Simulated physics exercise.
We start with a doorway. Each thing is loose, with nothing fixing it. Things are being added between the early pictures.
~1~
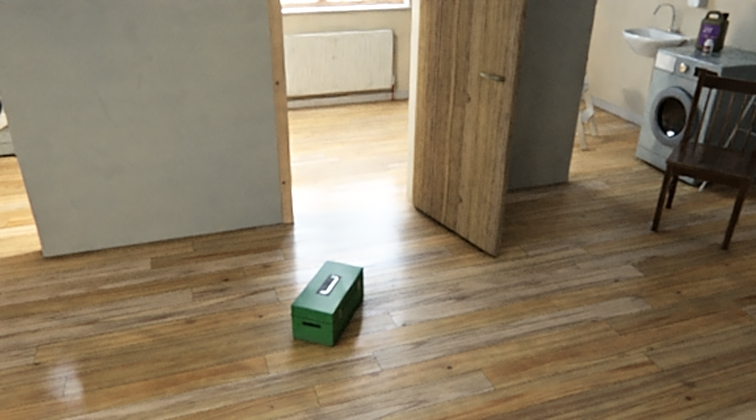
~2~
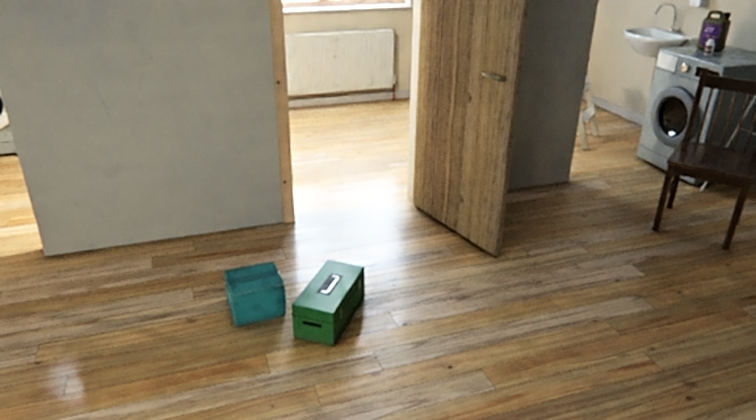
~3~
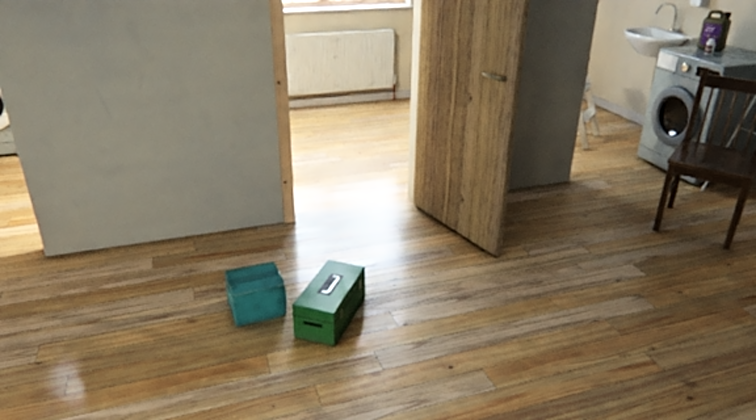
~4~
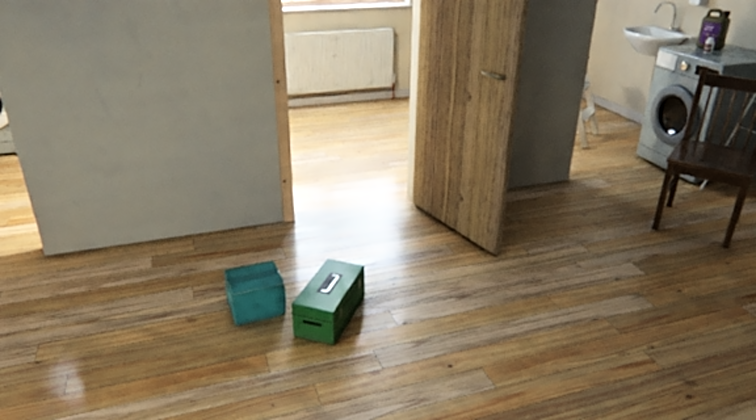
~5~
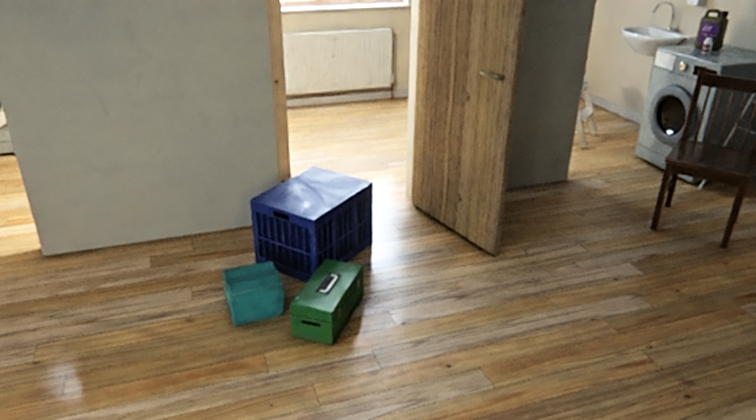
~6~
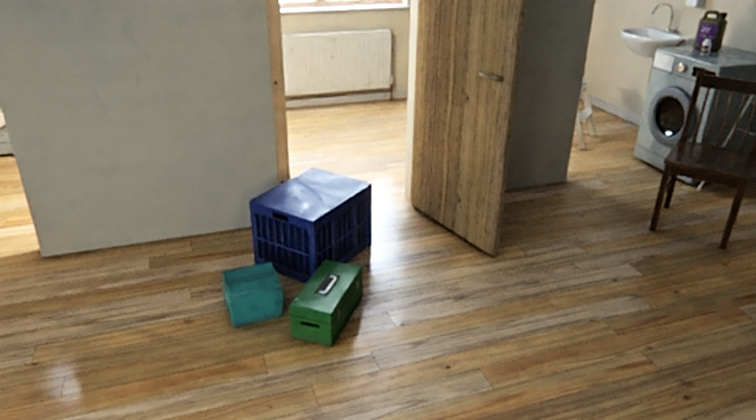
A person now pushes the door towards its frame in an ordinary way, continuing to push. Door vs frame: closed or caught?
Looks like the door gets held up short of the frame.
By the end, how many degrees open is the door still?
It comes to about 40°.
Then, 0.50 s after the last picture, door at 88°.
Then, 0.80 s after the last picture, door at 63°.
Then, 1.00 s after the last picture, door at 45°.
At rest, door at 42°; all 3 in place. Seen from the same camera at the end, blue chest near (310, 223).
